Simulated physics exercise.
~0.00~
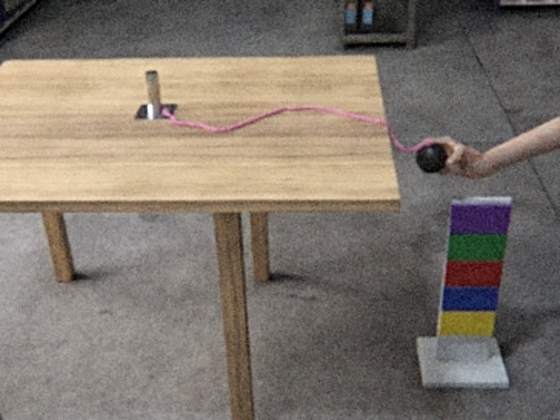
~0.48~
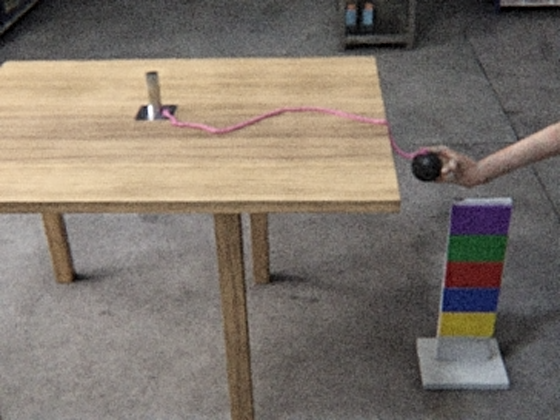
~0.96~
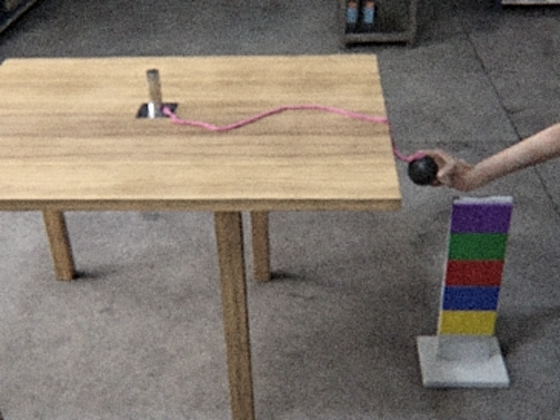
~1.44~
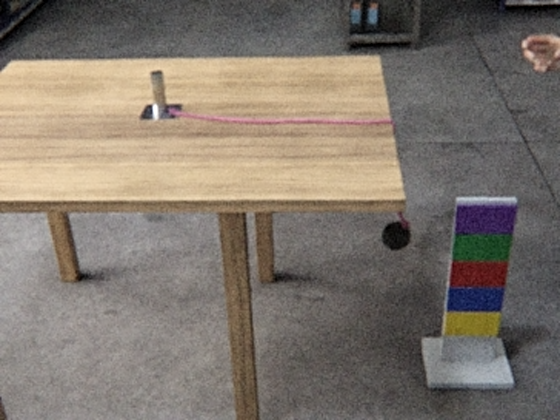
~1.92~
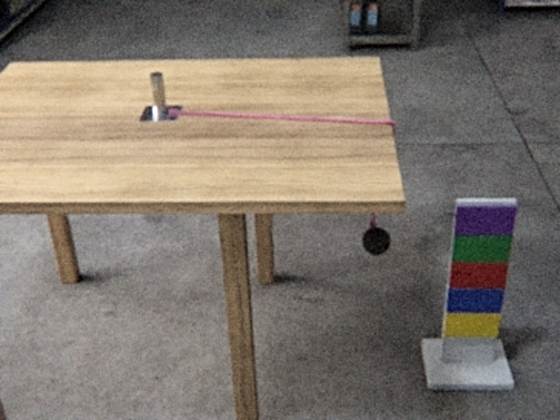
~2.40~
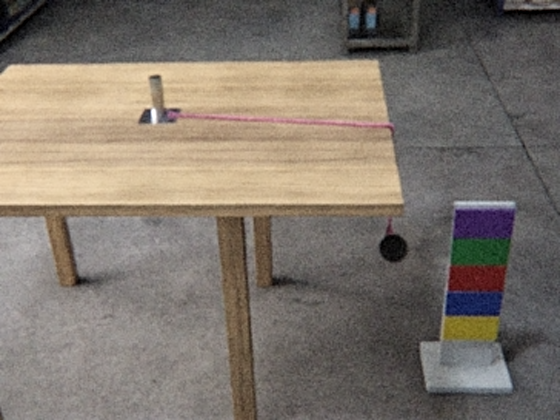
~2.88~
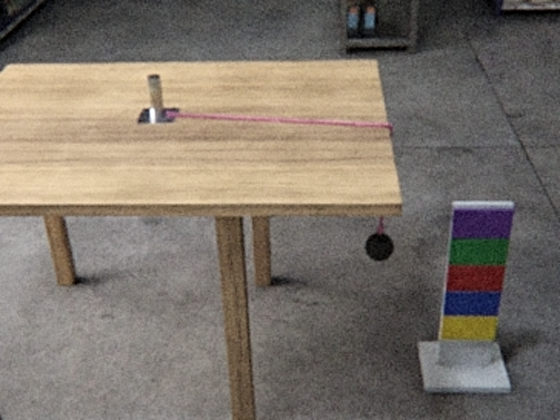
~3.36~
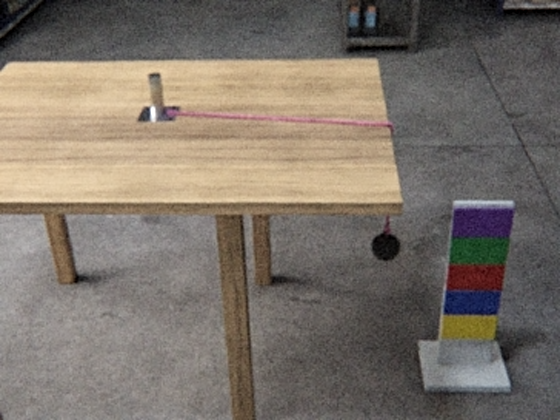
A black ball, released by a hand, swings below the table edge and hangs level with green.
